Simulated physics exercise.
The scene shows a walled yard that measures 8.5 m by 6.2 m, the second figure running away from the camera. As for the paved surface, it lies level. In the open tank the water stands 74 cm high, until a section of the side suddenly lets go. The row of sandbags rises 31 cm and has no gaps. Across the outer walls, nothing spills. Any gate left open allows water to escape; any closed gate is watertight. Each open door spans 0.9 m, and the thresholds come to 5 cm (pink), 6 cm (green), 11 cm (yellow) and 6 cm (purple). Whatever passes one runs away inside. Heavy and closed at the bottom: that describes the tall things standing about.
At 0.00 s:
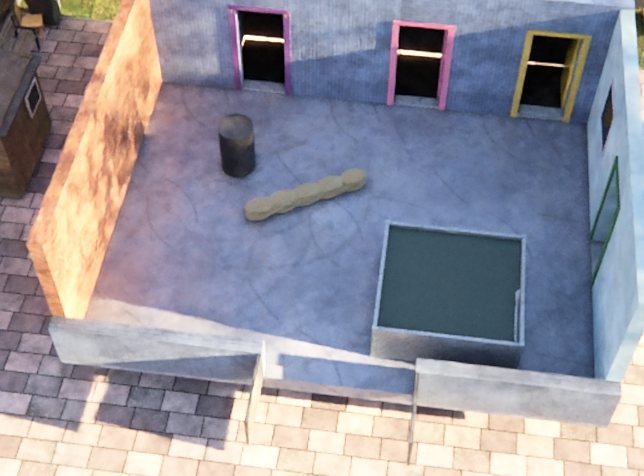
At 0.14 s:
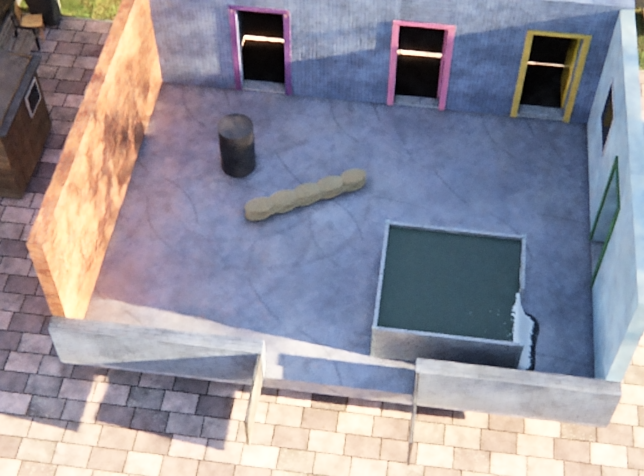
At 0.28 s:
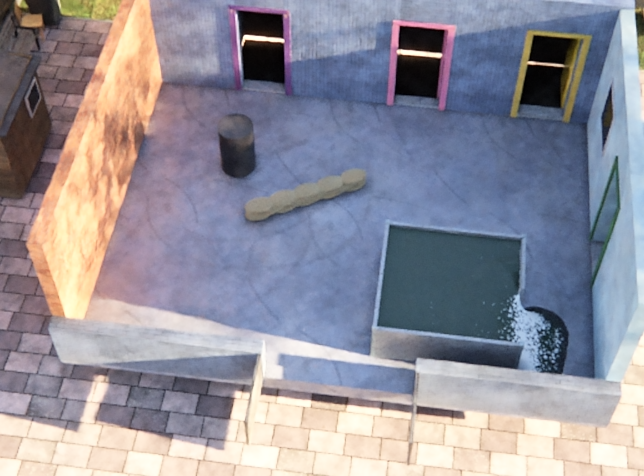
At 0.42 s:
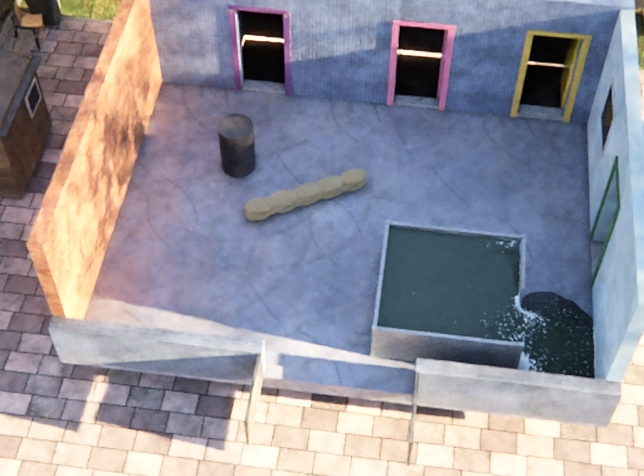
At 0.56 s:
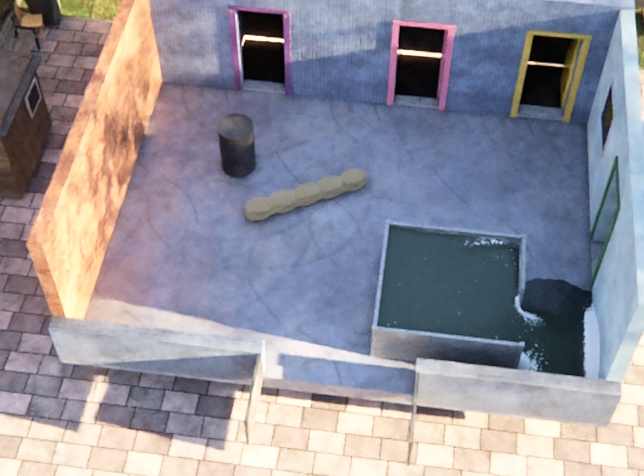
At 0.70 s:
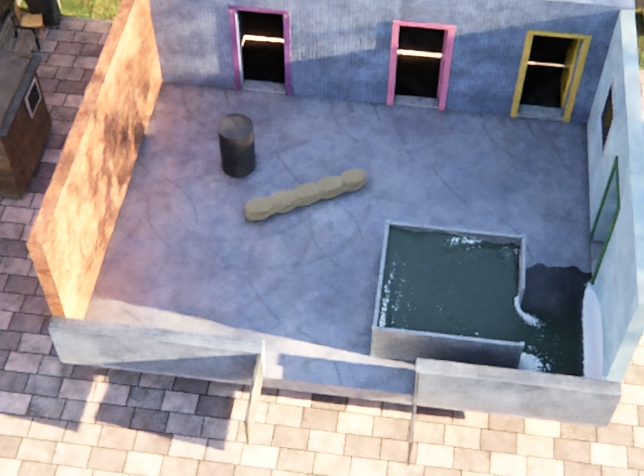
In this clip, water pours through a gap in the right side of an open tank inside a walled yard, spreading across the floor to the right-hand wall, while a dark cylinder and a row of sandbags stay still.
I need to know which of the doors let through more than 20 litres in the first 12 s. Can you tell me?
My guess is the pink door lets through more than the limit; my guess is the green door lets through more than the limit; my guess is the yellow door lets through more than the limit; my guess is the purple door lets through less than the limit.
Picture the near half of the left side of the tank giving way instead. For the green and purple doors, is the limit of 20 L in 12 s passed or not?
Green: Within limit; purple: Beyond limit.
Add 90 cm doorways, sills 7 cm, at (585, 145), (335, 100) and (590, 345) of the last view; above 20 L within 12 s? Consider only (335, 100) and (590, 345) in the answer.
Well, the first one ends up on the low side, the second one on the high side.
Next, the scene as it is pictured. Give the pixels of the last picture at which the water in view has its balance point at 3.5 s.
Around (484, 293) in the last picture.
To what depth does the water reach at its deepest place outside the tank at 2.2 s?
Depth max: Approx. 55 cm.
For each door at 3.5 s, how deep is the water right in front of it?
Depths in centimetres - pink: 8, green: 11, yellow: 23, purple: 0.
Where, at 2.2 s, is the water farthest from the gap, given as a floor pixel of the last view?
I'd put it close to (587, 141).
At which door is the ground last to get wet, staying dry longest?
The purple door.
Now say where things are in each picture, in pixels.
The first frame shows still water, 74 cm deep, in the open tank at (451, 284).
In the second frame, the front is at a hidden place, 0.6 m from the gap at (516, 333); 0.3 m2 of floor is under water; 74 cm left at the back of the open tank.
In the third frame, water pours out at (515, 335) and has run 0.9 m, to (556, 320); typically 12 cm deep outside, 74 cm at the open tank's back.
In the fourth frame, the front is at (592, 327), 1.4 m from the gap at (515, 336); 2.1 m2 of floor is under water; 74 cm left at the back of the open tank.
In the fifth frame, water pours out at (515, 336) and has run 1.7 m, to (591, 298); typically 9 cm deep outside, 74 cm at the open tank's back.
In the sixth frame, water pours out at (515, 335) and has run 2.0 m, to (591, 278); typically 11 cm deep outside, 69 cm at the open tank's back.
After 1.4 s water covers 10 % of the floor and is deepest (62 cm) near (594, 393); pink door not reached, green door 10 cm at the sill, 1 L in, yellow door not reached, purple door not reached.
After 2.2 s water covers 20 % of the floor and is deepest (55 cm) near (594, 403); pink door not reached, green door 12 cm at the sill, 6 L in, yellow door not reached, purple door not reached.
After 3.5 s water covers 40 % of the floor and is deepest (36 cm) near (548, 388); pink door 8 cm at the sill, 0 L in, green door 11 cm at the sill, 25 L in, yellow door 23 cm at the sill, 40 L in, purple door not reached.
After 7.0 s water covers 70 % of the floor and is deepest (21 cm) near (583, 402); pink door 8 cm at the sill, 28 L in, green door 8 cm at the sill, 53 L in, yellow door 16 cm at the sill, 166 L in, purple door 4 cm at the sill, 0 L in.
After 12.0 s water covers 90 % of the floor and is deepest (12 cm) near (583, 402); pink door 6 cm at the sill, 40 L in, green door 5 cm at the sill, 58 L in, yellow door 9 cm at the sill, 184 L in, purple door 5 cm at the sill, 0 L in.
